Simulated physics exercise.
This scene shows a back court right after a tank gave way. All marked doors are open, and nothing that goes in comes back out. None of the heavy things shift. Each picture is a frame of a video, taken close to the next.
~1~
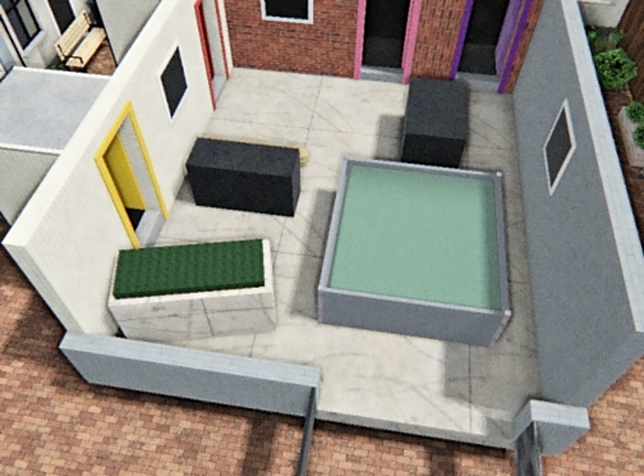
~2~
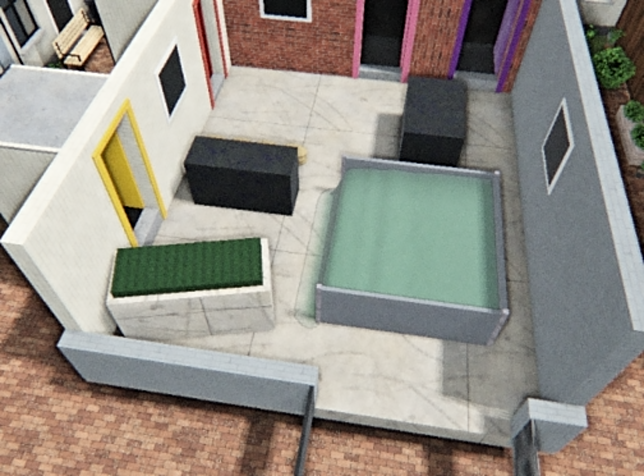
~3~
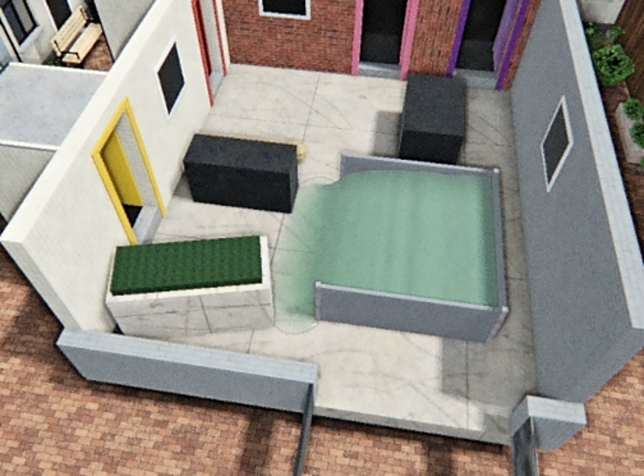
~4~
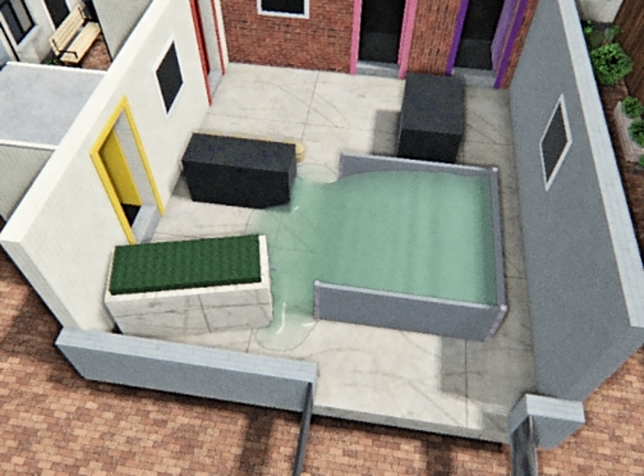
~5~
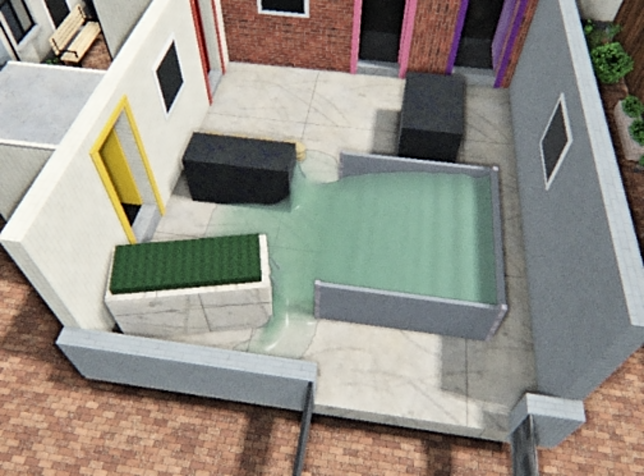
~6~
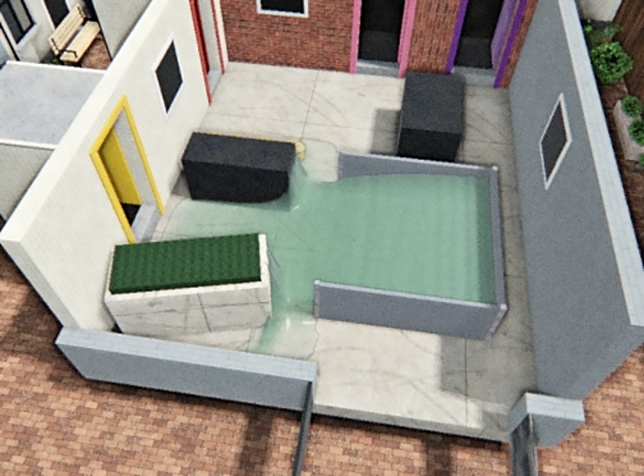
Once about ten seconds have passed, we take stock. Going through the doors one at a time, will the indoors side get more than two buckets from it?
Purple door: Two buckets at most; pink door: Two buckets at most; red door: Two buckets at most; yellow door: More than two buckets.
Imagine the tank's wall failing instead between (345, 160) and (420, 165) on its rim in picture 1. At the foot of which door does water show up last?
My pick: The yellow door.
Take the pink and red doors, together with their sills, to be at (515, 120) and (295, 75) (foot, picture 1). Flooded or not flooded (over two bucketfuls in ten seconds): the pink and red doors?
Pink door: Falls short. Red door: Exceeds the limit.
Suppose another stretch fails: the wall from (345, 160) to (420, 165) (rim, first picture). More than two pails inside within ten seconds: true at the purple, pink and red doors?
The purple door falls short; the pink door exceeds the mark; the red door exceeds the mark.
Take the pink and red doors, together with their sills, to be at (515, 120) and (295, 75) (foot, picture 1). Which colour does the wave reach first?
The yellow-painted one.
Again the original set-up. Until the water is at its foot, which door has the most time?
Last comes the door marked purple.
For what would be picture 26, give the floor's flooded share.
Share estimate: About 75 per cent.
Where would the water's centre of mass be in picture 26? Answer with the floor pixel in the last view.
The water's centre sits above (288, 218).
A moment on, water covers 35 % of the floor; the purple door not reached, the pink door not reached, the red door not reached, the yellow door over two buckets in.
Next, water covers 60 % of the floor; the purple door not reached, the pink door wet at the sill, nothing in, the red door wet at the sill, nothing in, the yellow door far over two buckets in.
Then, water covers 75 % of the floor; the purple door wet at the sill, nothing in, the pink door wet at the sill, nothing in, the red door wet at the sill, nothing in, the yellow door far over two buckets in.
Later, water covers 95 % of the floor; the purple door wet at the sill, nothing in, the pink door wet at the sill, nothing in, the red door under two buckets in, the yellow door far over two buckets in.
In the end, water covers 95 % of the floor; the purple door wet at the sill, nothing in, the pink door wet at the sill, nothing in, the red door under two buckets in, the yellow door far over two buckets in.
